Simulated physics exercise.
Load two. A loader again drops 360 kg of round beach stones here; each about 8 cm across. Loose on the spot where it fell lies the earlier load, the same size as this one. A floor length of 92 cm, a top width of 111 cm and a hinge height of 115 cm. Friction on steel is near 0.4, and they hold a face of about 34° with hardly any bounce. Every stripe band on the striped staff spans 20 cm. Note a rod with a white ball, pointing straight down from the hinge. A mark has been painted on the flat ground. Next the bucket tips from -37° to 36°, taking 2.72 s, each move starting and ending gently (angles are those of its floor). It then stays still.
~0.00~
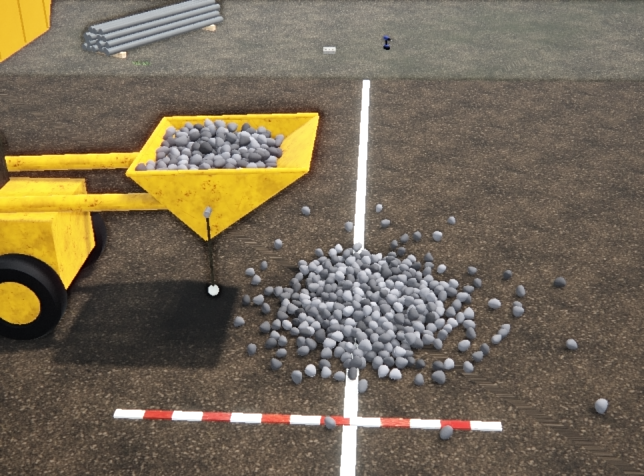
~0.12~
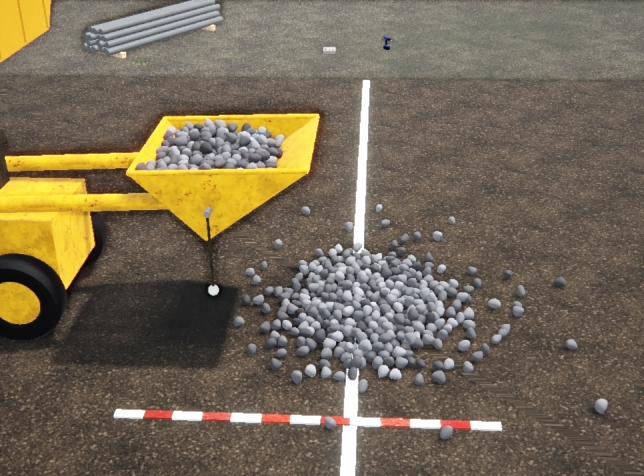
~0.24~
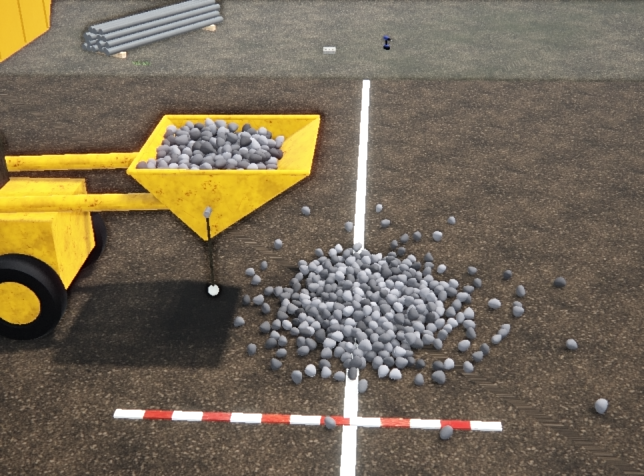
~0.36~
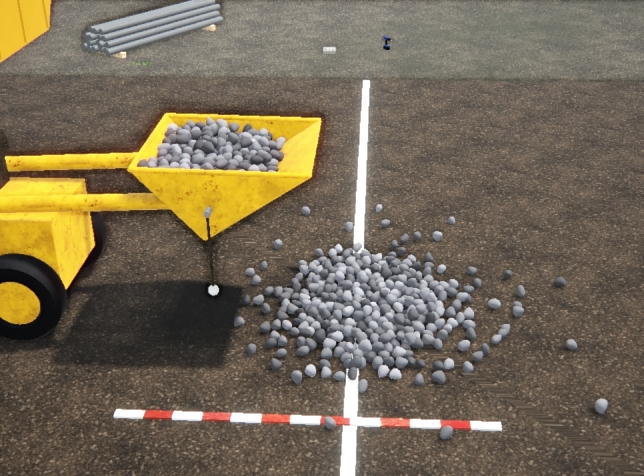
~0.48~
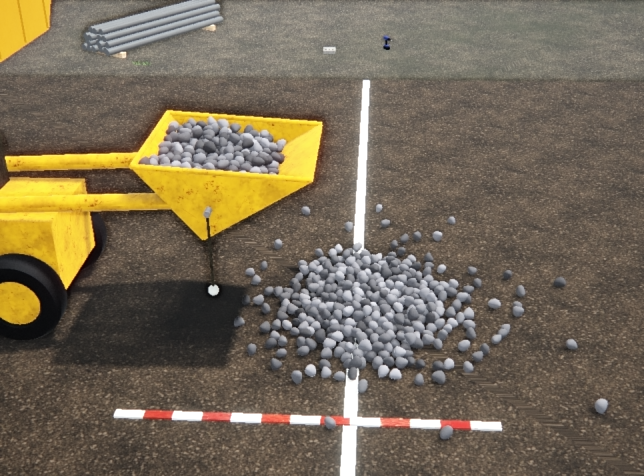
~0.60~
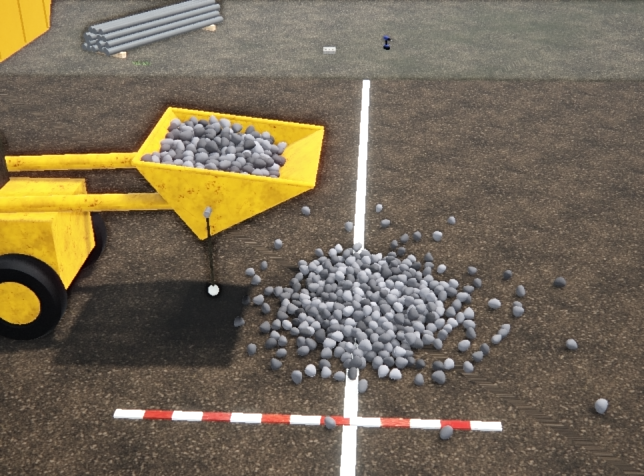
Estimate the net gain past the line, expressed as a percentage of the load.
38 %.
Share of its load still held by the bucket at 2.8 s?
Near 5 per cent of the load is held.
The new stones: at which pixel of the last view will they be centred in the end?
The middle lies near (341, 291) in the last picture.
After 2.0 s the floor is at 25°; in per cent of one load, 85 in the bucket, 55 short of the line, 60 past the line; the foremost stones are at (536, 315).
After 2.8 s the floor is at 36°; in per cent of one load, 7 in the bucket, 103 short of the line, 90 past the line; the foremost stones are at (536, 315).
After 3.2 s the floor is at 36°; in per cent of one load, 0 in the bucket, 102 short of the line, 98 past the line; the foremost stones are at (536, 315).
After 5.9 s the floor is at 36°; in per cent of one load, 0 in the bucket, 102 short of the line, 98 past the line; the foremost stones are at (536, 315). Net gain past the line, 38.
